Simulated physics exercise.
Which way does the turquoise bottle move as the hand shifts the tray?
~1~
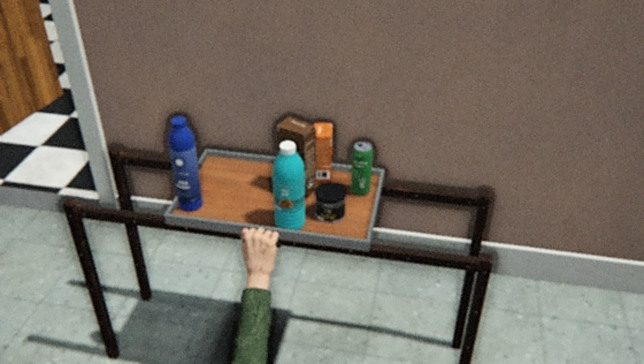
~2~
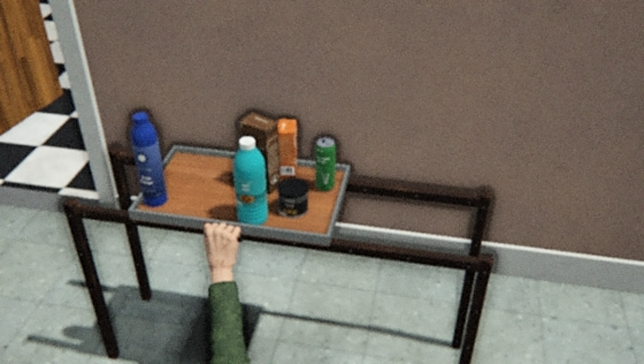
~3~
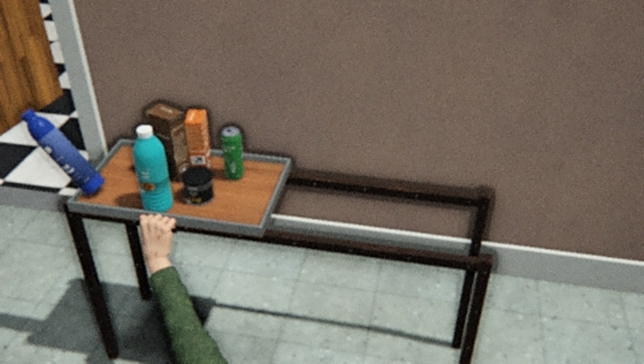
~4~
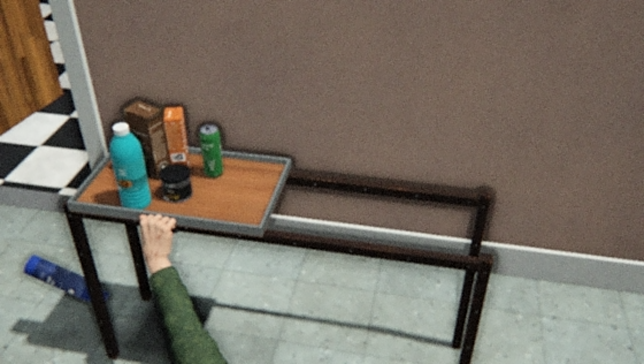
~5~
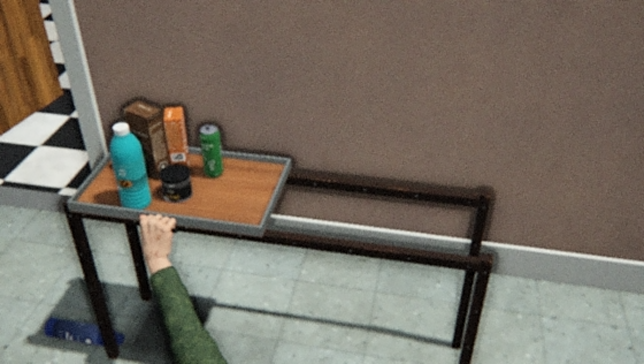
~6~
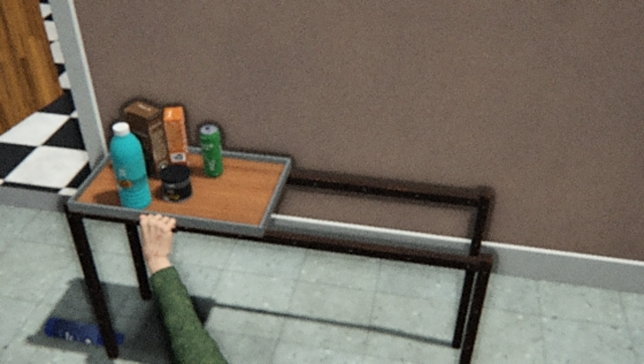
The turquoise bottle moves to the left, staying upright on the tray.
